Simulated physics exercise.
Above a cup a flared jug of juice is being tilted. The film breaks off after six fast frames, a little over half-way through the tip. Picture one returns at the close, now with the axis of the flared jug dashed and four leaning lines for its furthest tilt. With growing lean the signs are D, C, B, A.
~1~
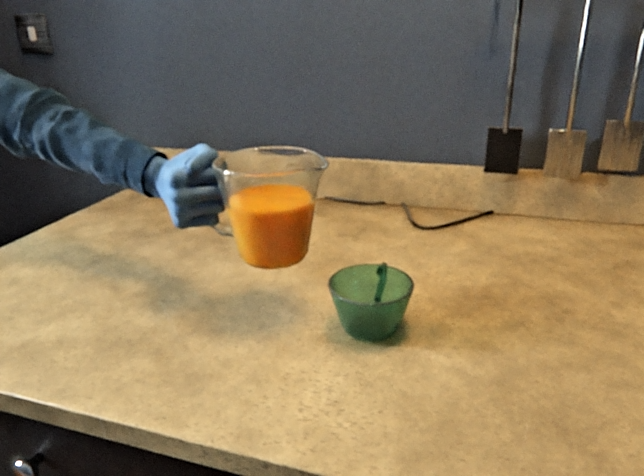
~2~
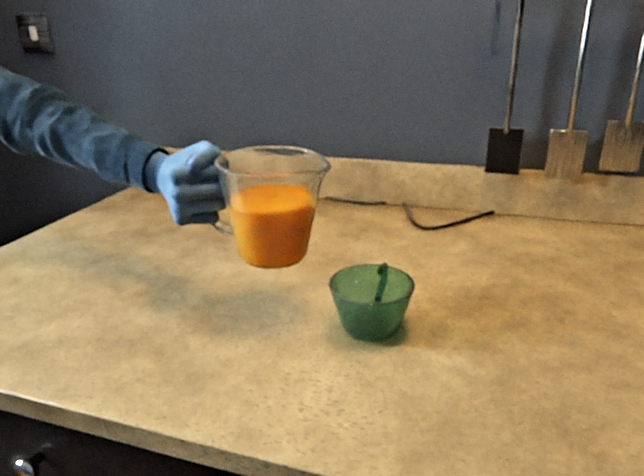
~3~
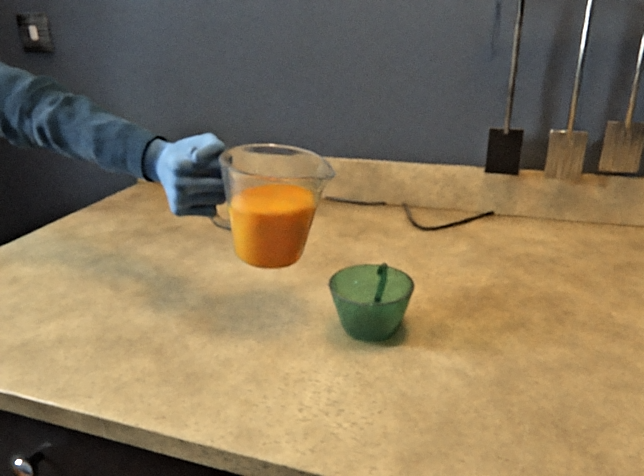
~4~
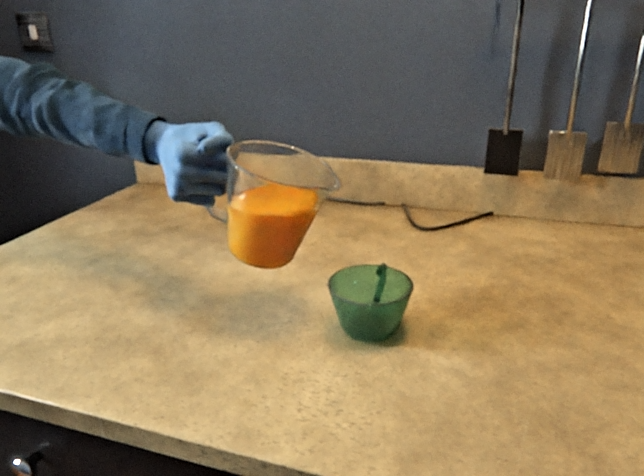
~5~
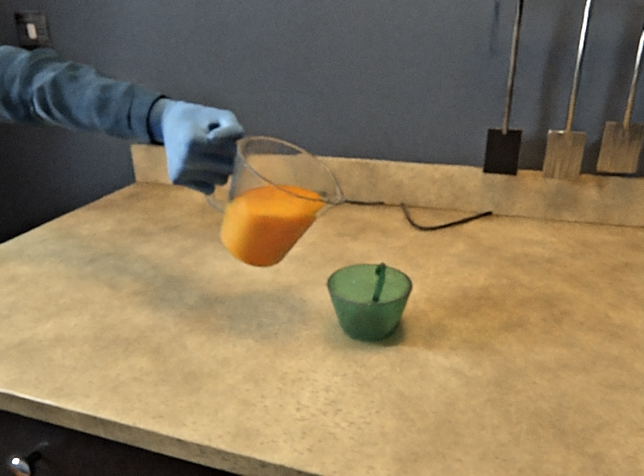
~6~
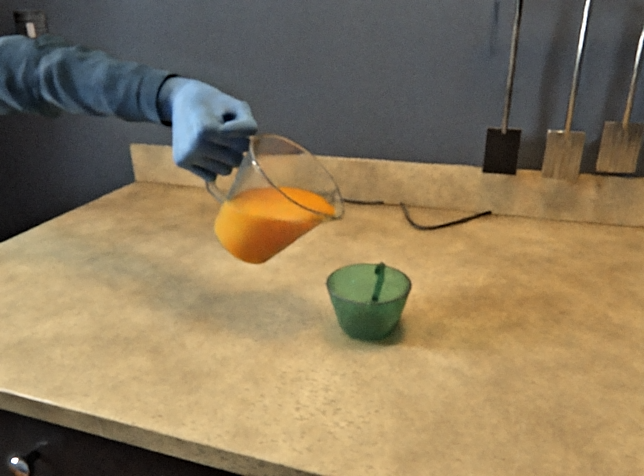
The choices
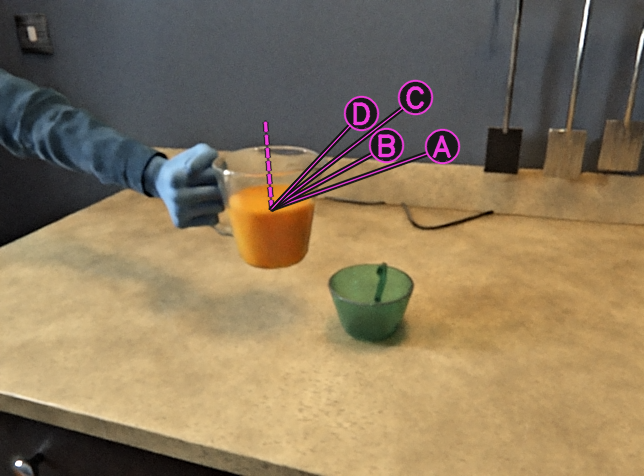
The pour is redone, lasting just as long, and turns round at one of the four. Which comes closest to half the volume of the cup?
Mark B does it best.
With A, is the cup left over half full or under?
Over.
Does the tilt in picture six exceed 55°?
No.
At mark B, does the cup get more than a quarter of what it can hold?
Yes, clearly.
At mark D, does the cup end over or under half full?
Under half.
In magenta, A at (427, 153); B at (372, 154); C at (402, 108); D at (350, 125).
If A is chosen, the cup ends with about 74 % of what it can hold; 8 % of the juice is spilt.
If B is chosen, the cup ends with about 52 % of what it can hold; 3 % of the juice is spilt.
If C is chosen, the cup ends with about 27 % of what it can hold.
If D is chosen, the cup ends with about 10 % of what it can hold.
